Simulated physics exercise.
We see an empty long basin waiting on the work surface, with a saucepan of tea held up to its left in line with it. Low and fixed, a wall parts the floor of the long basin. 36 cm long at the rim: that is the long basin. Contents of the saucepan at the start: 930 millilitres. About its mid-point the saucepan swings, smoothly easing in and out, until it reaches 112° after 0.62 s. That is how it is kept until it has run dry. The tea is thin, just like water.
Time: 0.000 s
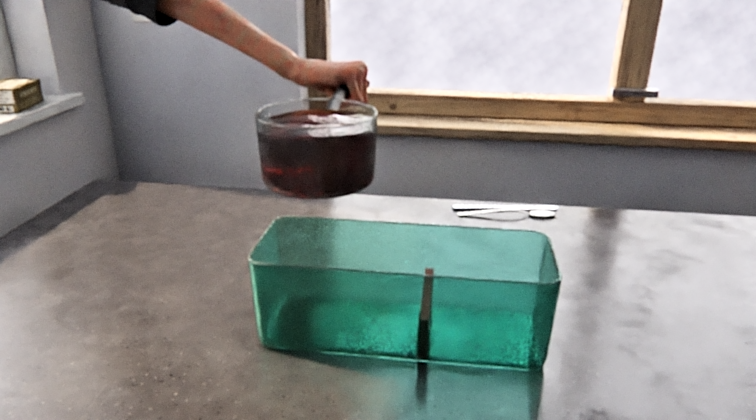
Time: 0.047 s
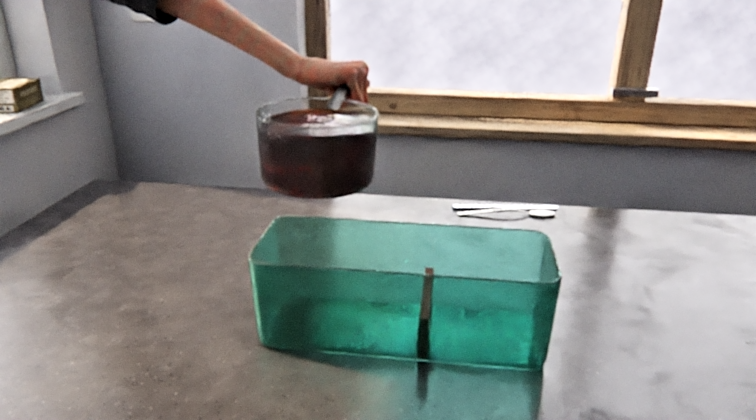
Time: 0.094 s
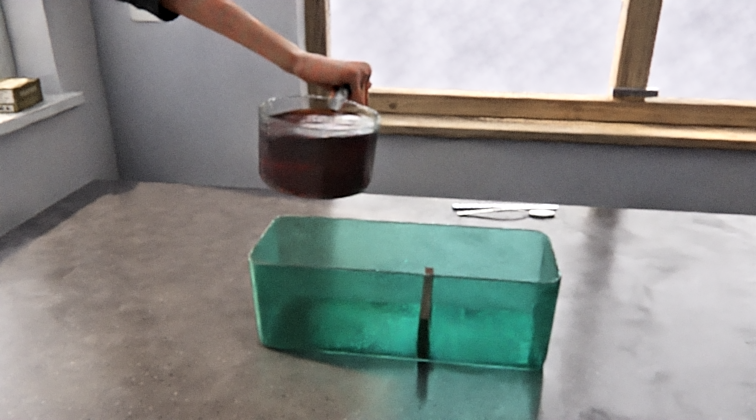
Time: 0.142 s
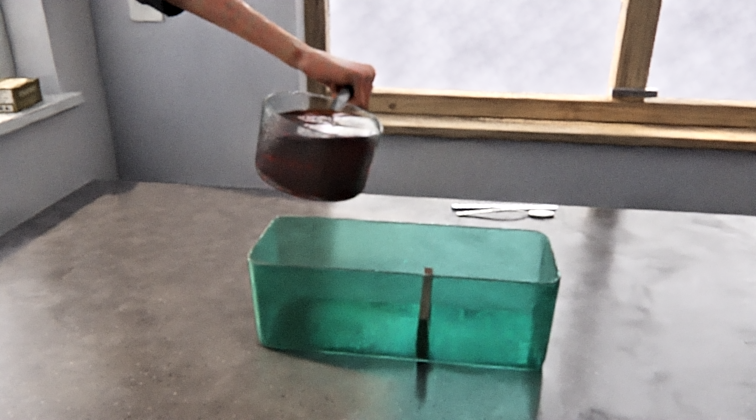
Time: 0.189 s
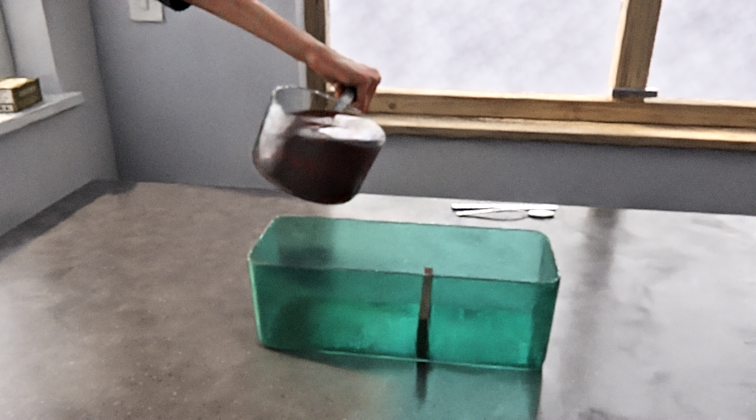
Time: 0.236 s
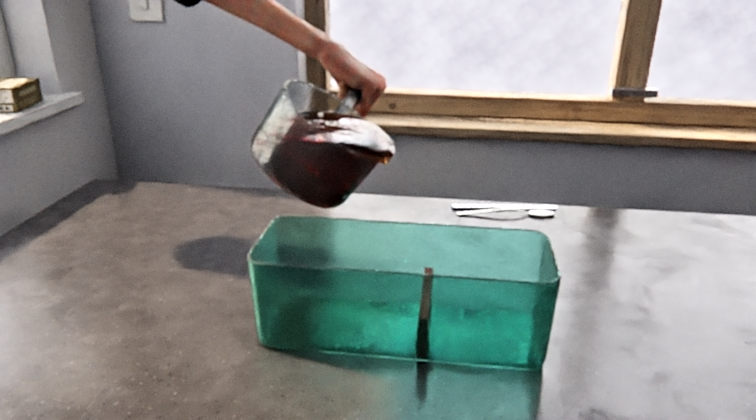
A hand tilts a glass pot of dark liquid rightward above a green rectangular basin.
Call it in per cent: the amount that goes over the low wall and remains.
I would put it at about 29 per cent.
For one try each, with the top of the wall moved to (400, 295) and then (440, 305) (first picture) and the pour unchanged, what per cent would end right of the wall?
Roughly 65 per cent, then 30 per cent.
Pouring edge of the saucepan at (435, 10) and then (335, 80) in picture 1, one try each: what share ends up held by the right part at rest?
In order, 85 and 5 per cent.
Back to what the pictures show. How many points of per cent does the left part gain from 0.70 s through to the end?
6 %.
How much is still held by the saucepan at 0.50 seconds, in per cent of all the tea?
Fraction remaining: Approx. 28 per cent.
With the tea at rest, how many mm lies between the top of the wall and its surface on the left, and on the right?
Near 32 mm for the left and near 42 mm for the right.
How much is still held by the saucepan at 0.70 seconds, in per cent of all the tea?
4 in a hundred, give or take.
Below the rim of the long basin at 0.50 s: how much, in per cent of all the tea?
Some 38 per cent.
Then, 0.50 s in, the tilt is 102° and 27 per cent is still to pour, 17 is left of the wall and 21 right of it.
Then, 0.70 s in, the tilt is 112° and 4 per cent is still to pour, 62 is left of the wall and 28 right of it.
Then, 0.90 s in, the tilt is 112° and 0 per cent is still to pour, 62 is left of the wall and 28 right of it.
Then, 1.12 s in, the tilt is 112° and 0 per cent is still to pour, 67 is left of the wall and 29 right of it.
Finally, 68 per cent lies left of the wall, 29 right of it and 4 outside.
